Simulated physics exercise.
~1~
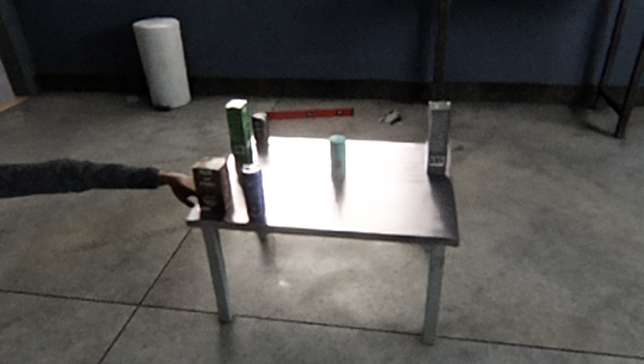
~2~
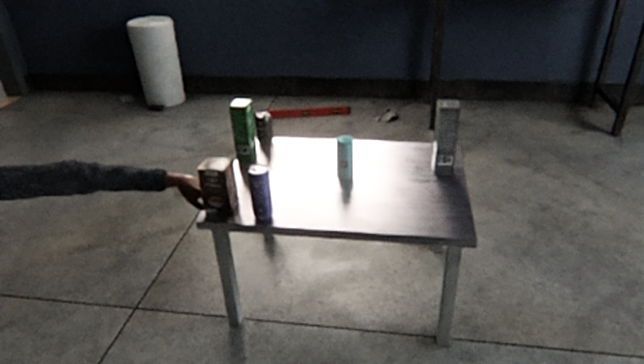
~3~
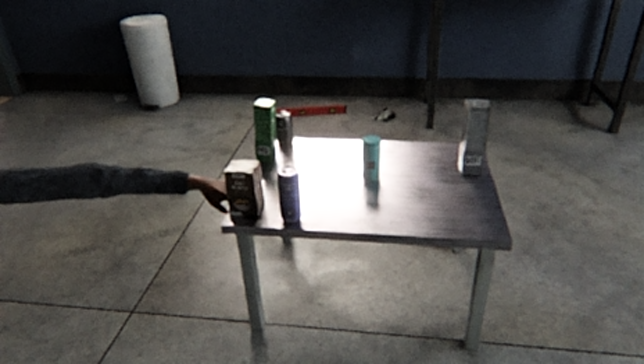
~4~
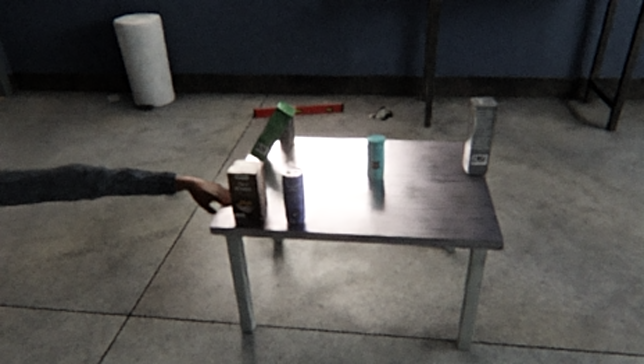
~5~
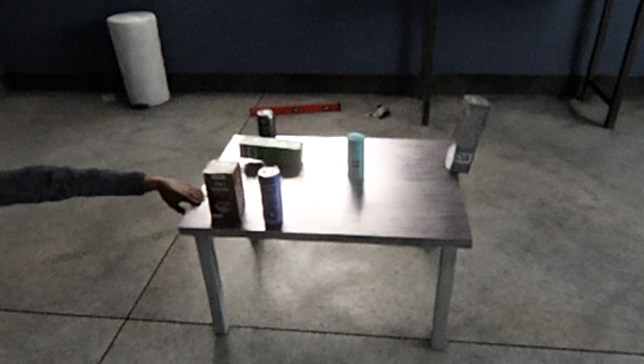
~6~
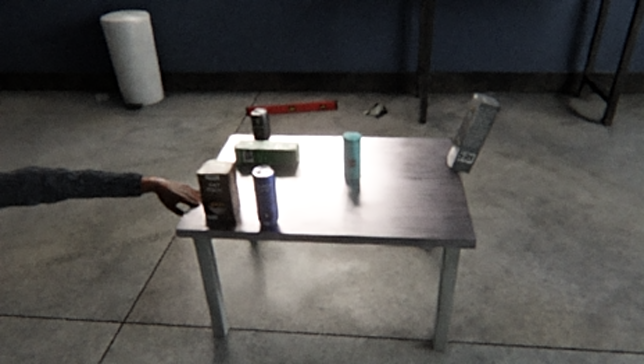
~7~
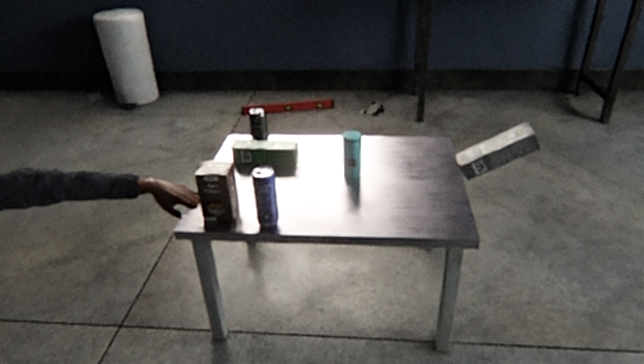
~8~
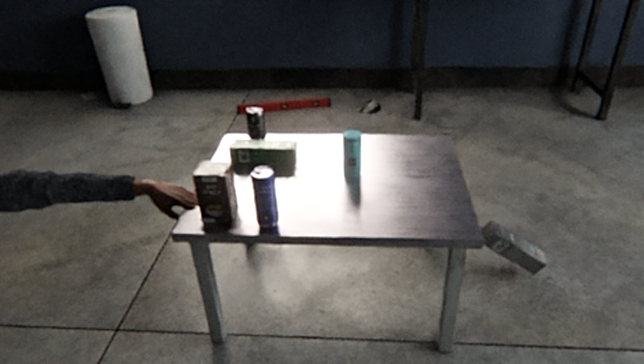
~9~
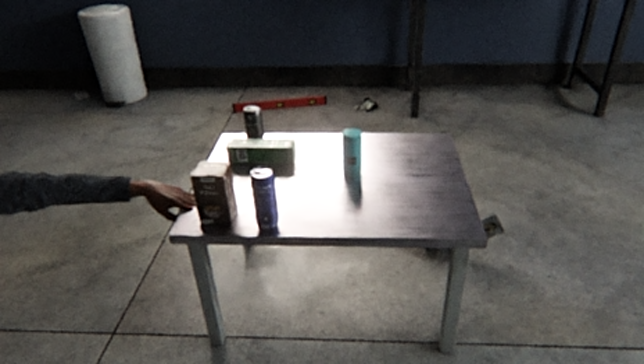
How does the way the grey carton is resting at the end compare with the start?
At the start the grey carton stands upright at the right rear corner of the table. By the end it is on its side, off the table and mostly hidden beyond the right edge.
In a dim room with a concrete floor and a dark blue wall, a small metal-topped table is seen from the front and slightly above. Brown and green cartons, a blue can and a small dark can stand at the left, a turquoise jar near the middle and a grey carton at the right rear corner. An arm reaches in from the left, its hand at the table's edge, as the table shifts right and then back left. The green carton topples onto the tabletop, then the grey carton tips over the right edge and tumbles down. It ends mostly hidden beyond the table, while the other items stay upright.
